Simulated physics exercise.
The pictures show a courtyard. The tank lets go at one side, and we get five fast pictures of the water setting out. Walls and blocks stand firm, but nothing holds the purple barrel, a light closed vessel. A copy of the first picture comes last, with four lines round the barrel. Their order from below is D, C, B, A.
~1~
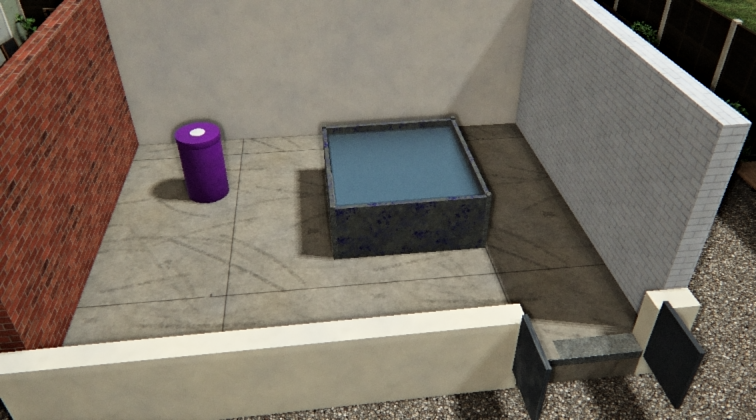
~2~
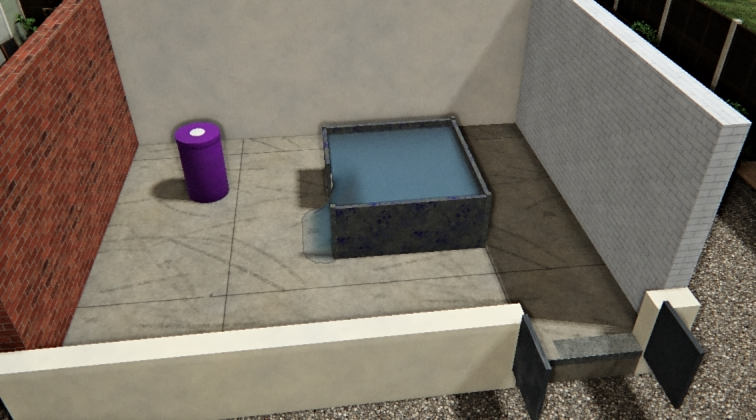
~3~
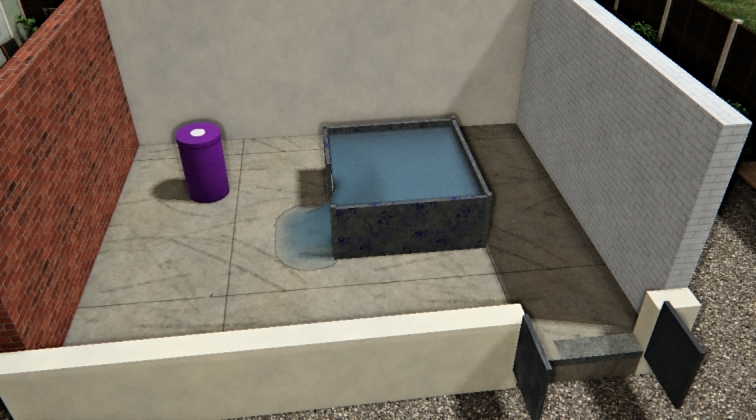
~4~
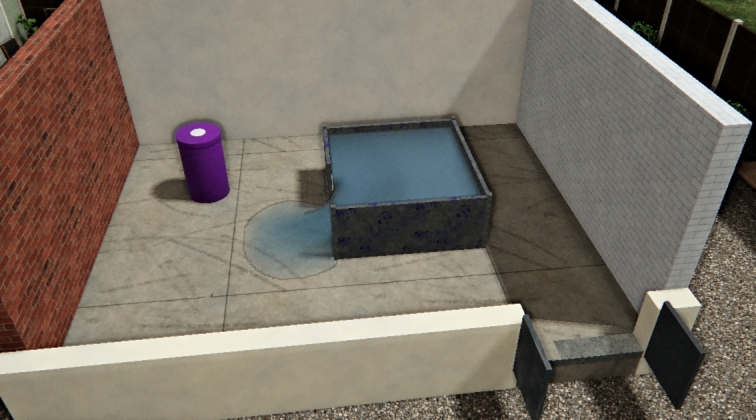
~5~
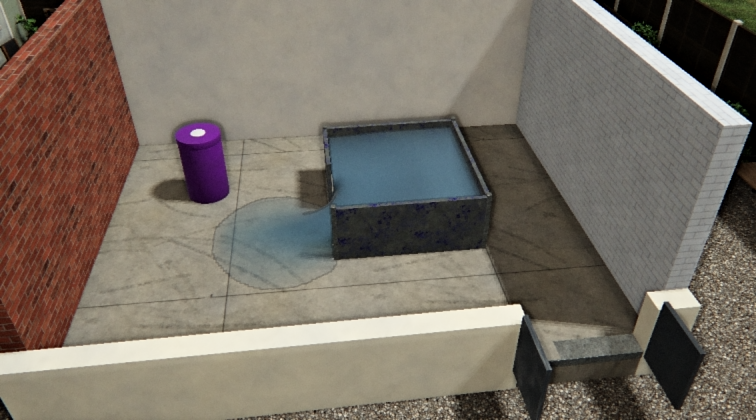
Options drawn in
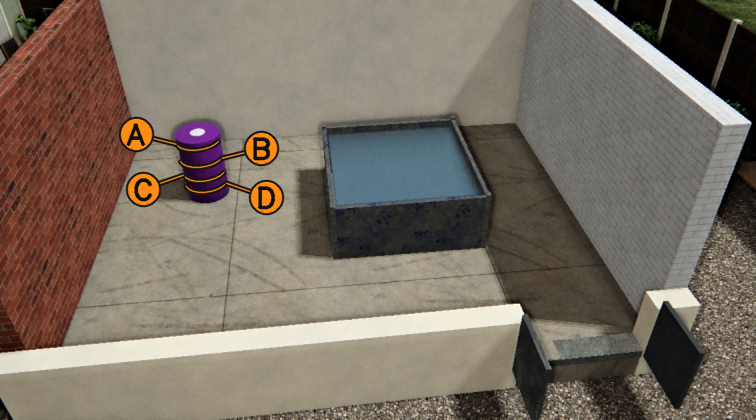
Water pours from the left side of a raised tank and spreads across the courtyard floor.
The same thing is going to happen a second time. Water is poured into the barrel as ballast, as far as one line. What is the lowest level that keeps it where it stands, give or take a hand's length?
D will do.
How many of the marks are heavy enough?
All four.
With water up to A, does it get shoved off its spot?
No.
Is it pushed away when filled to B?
No.
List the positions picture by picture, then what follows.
The first picture shows lid of the purple barrel at (197, 133); tank full, its middle at (399, 164); open gate at (583, 301).
In the second picture, 1 % of the ground under water, its edge towards the barrel at (311, 216).
In the third picture, 3 % of the ground under water, its edge towards the barrel at (286, 216).
In the fourth picture, 6 % of the ground under water, its edge towards the barrel at (271, 208).
The fifth picture shows lid of the purple barrel at (197, 133); 8 % of the ground under water, its edge towards the barrel at (235, 215).
In orange, A at (195, 150); B at (199, 167); C at (202, 181); D at (204, 192); from the bottom up D, C, B, A.
With A, it does not move.
With B, it does not move.
With C, it does not move.
With D, it does not move.
